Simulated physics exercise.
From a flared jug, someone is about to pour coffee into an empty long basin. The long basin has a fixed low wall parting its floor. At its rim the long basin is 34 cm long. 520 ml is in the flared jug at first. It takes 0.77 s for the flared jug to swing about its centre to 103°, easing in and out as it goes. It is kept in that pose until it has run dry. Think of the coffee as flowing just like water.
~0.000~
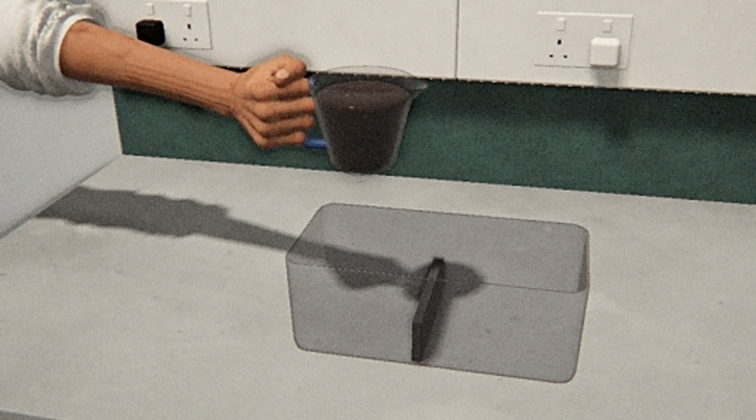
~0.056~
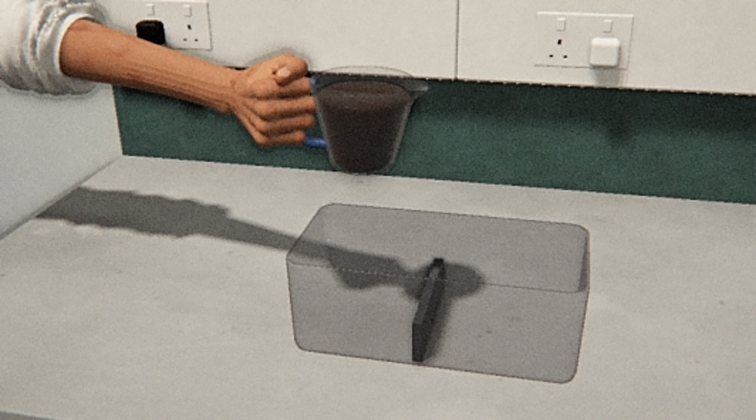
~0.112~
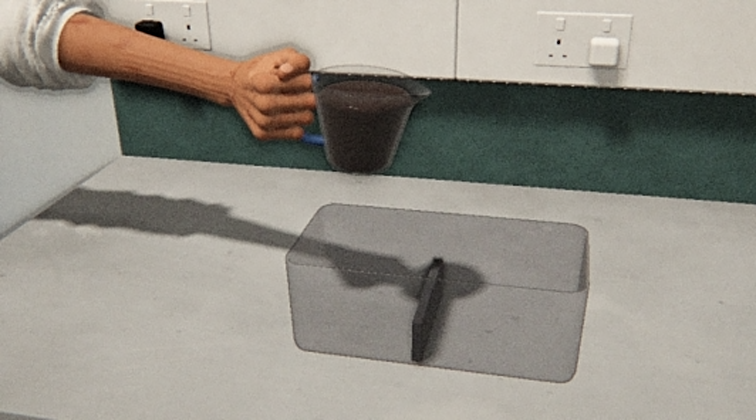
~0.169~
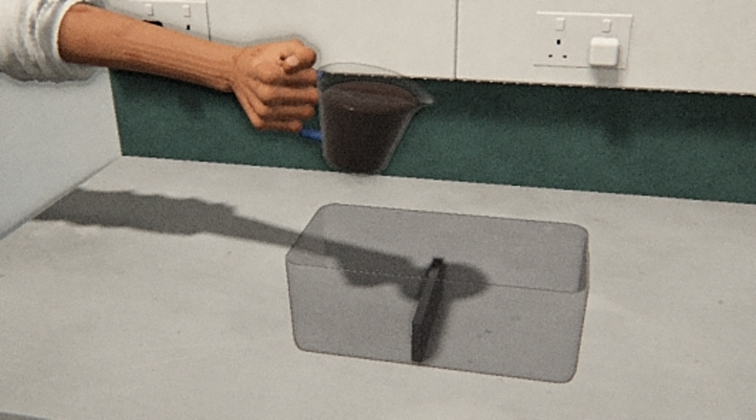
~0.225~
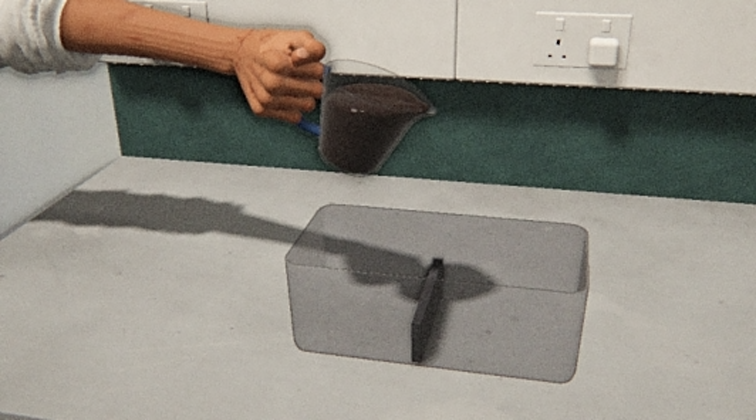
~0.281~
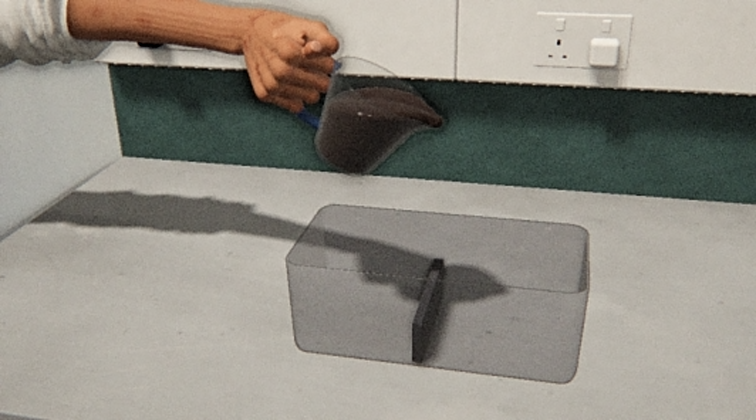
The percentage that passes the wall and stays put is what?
It is about 95 per cent.
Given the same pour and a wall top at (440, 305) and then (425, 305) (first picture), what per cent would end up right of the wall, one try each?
One try each: Around 90 percent and then around 90 percent.
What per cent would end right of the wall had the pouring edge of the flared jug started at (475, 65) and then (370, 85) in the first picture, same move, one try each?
In order, 95 and 25 per cent.
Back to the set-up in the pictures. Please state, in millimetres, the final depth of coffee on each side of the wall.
I'd say close to 0 mm on the left, close to 18 mm on the right.
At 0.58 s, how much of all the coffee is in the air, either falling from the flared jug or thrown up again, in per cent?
Close to 30 per cent, I'd say.
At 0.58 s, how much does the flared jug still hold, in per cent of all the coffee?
I'd estimate some 40 % remains.
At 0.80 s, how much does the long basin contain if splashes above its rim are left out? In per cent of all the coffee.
About 88 per cent.
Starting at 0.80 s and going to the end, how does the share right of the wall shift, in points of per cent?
Looks like it went upward, around 10 per cent.
Then, 0.58 s in, the tilt is 88° and 41 per cent is still to pour, 0 is left of the wall and 30 right of it.
Then, 0.80 s in, the tilt is 103° and 4 per cent is still to pour, 2 is left of the wall and 86 right of it.
Then, 1.02 s in, the tilt is 103° and 0 per cent is still to pour, 4 is left of the wall and 95 right of it.
Then, 1.27 s in, the tilt is 103° and 0 per cent is still to pour, 4 is left of the wall and 95 right of it.
Finally, 4 per cent lies left of the wall, 95 right of it and 1 outside.
